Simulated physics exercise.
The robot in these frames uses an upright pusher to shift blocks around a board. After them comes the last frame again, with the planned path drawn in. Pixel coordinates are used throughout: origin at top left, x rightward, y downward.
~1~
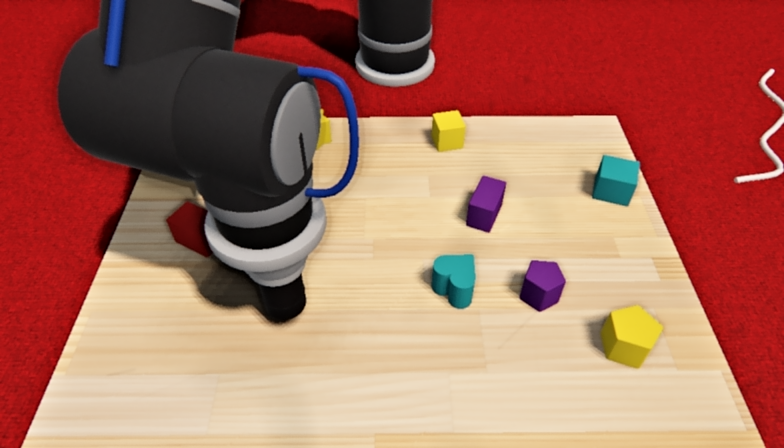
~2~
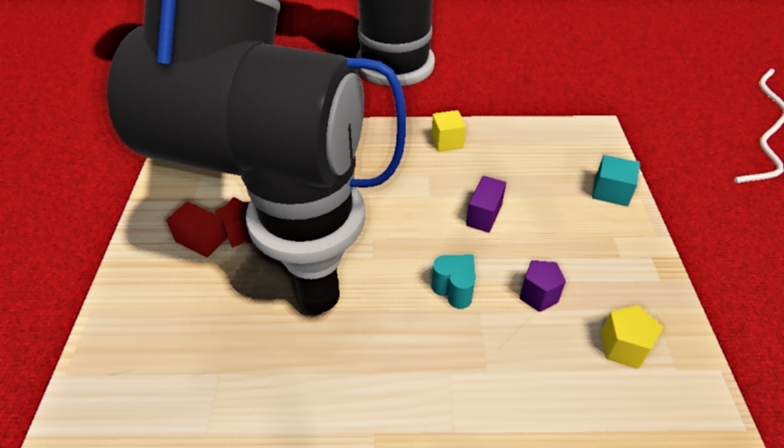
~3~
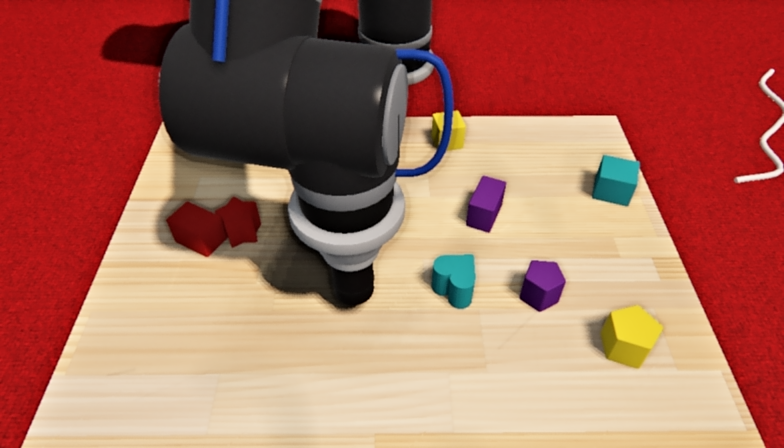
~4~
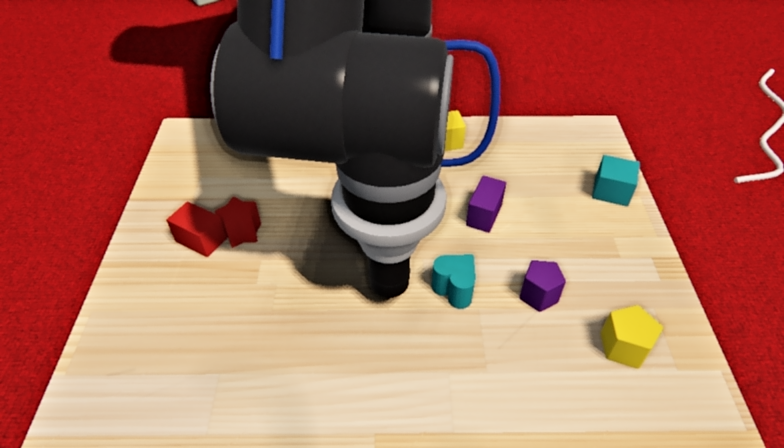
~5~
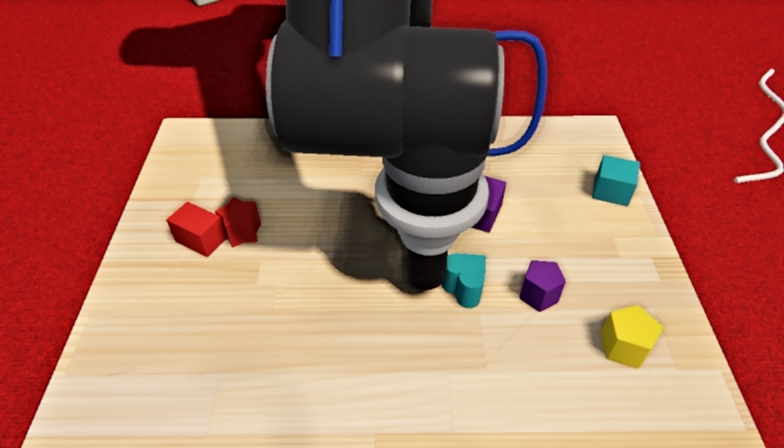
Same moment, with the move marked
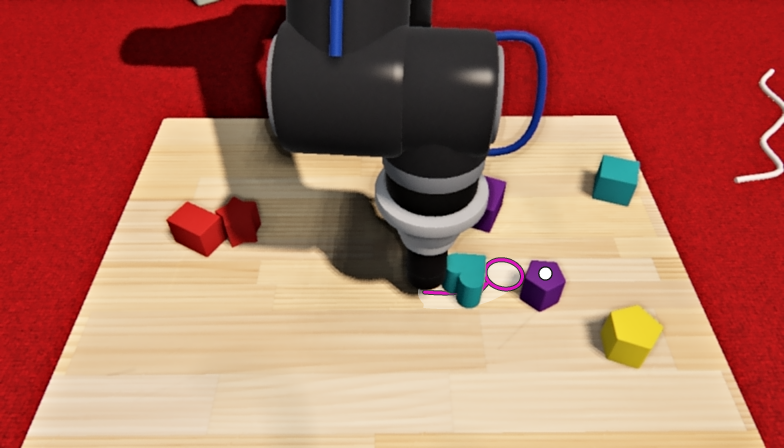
To begin with, a black robot arm holds its upright pusher over the left side of a wooden board scattered with colourful blocks. The arm glides steadily right, uncovering red blocks behind it, while the others stay still. It then meets the turquoise heart block and nudges it slightly right.
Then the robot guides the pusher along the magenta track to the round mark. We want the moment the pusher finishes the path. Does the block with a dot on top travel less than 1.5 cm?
No, I don't think so.
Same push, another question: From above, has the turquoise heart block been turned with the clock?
It seems so.
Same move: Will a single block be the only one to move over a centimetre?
No, I don't think so.
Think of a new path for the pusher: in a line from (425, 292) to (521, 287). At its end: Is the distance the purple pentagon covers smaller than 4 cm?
No.
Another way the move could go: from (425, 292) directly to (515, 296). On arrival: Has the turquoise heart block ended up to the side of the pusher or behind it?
Answer: No.
Drawn move, from (425, 292) over (454, 293) and (481, 286) to (504, 274); the dot is on the purple pentagon.
The first path, step by step. Halfway along, pusher at (471, 274); turquoise heart block at (512, 269), turned 15° clockwise.
At the end, pusher at (507, 258); turquoise heart block at (544, 260), turned 50° clockwise; purple rectangle still; purple pentagon at (575, 281), turned 35° clockwise.
